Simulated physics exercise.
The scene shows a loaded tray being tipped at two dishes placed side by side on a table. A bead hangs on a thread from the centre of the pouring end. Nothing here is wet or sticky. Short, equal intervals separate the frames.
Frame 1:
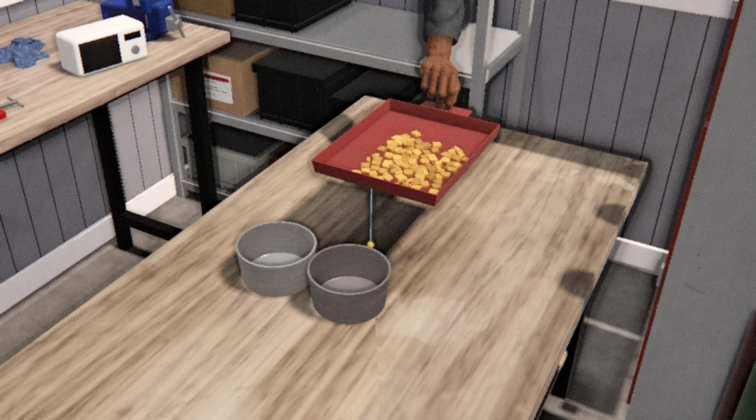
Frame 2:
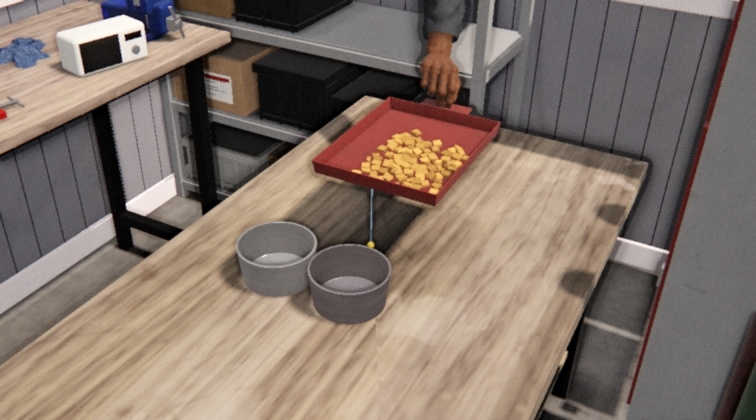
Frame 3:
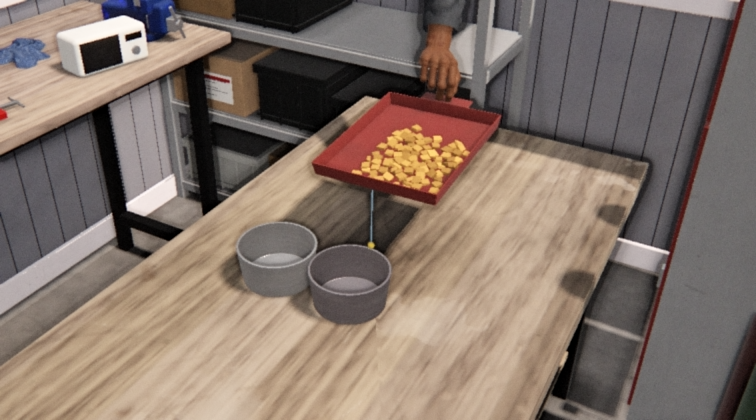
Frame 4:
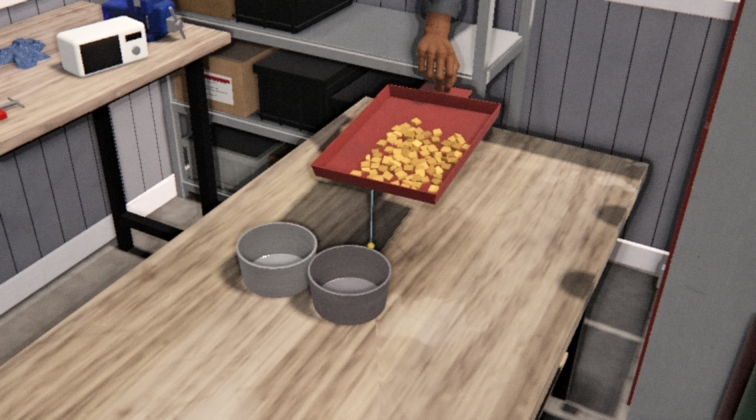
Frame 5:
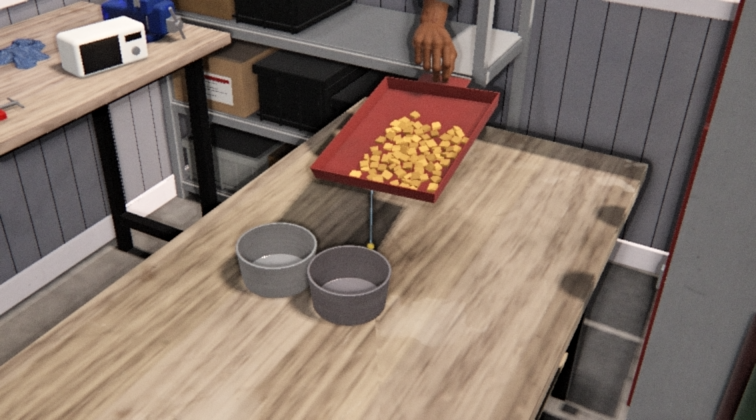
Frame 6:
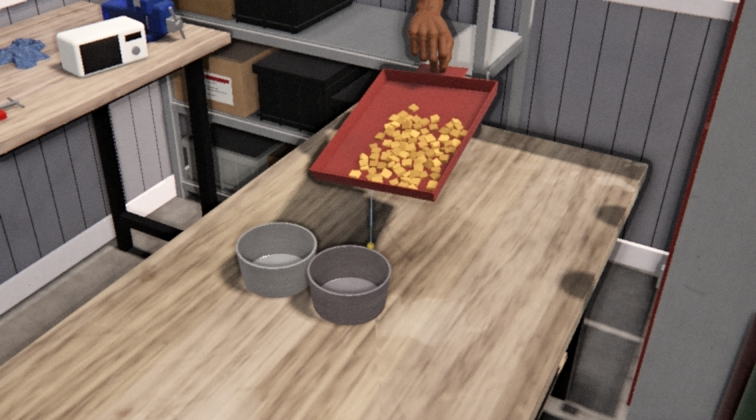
We see a hand holding a red tray of golden cereal squares above two grey dishes on a wooden table, gradually raising the tray's far end and tilting it toward its near left corner while the dishes stay still.
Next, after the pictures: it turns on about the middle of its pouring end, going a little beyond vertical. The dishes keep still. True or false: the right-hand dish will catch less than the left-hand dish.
False, the right-hand dish catches more.
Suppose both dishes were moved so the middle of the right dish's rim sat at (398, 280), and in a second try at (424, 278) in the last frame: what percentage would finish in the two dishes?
Around 90 per cent for the first position, around 70 per cent for the second.
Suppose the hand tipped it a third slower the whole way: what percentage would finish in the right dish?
About 50 per cent.
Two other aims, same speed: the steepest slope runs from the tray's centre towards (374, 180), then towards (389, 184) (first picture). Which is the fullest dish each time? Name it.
For the first heading it's the dish at right, and for the second it's the dish at right.
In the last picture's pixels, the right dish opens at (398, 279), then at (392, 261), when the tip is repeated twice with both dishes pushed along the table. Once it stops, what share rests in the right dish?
It comes to roughly 0 per cent in one try and roughly 0 per cent in the next.
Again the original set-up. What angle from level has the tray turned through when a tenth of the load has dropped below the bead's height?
95°.
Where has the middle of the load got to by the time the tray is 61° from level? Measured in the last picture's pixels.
Roughly at (364, 166).
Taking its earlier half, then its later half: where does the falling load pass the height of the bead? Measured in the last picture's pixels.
At about (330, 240), then at (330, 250).
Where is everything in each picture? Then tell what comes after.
The first frame shows corners of the pouring end (315, 159) and (435, 193), level; middle of the load (412, 162), cereal squares; left dish (255, 277); right dish (329, 304); bead on its thread (371, 245).
The second frame shows corners of the pouring end (315, 160) and (435, 193), level; middle of the load (413, 162).
The third frame shows corners of the pouring end (315, 162) and (435, 193), tipped barely, lowest at the left corner; middle of the load (413, 159).
The fourth frame shows corners of the pouring end (314, 164) and (434, 192), tipped a little, lowest at the left corner; middle of the load (412, 156).
The fifth frame shows corners of the pouring end (313, 167) and (433, 192), tipped a little, lowest at the left corner; middle of the load (412, 152).
The sixth frame shows corners of the pouring end (313, 168) and (432, 191), tipped clearly, lowest at the left corner; middle of the load (411, 148); left dish (255, 278); right dish (329, 305).
Just after the last frame, tray tipped steeply; almost all on the tray; just a few in the air.
A moment on, tray tipped right over; the larger part on the tray; about a tenth in the right dish; about a tenth in the left dish; about a tenth in the air.
Further on, tray tipped past a quarter turn; roughly half in the right dish; roughly a quarter in the left dish; roughly a quarter outside both.
When it is over, tray tipped past a quarter turn; roughly half in the right dish; roughly a quarter in the left dish; roughly a quarter outside both.
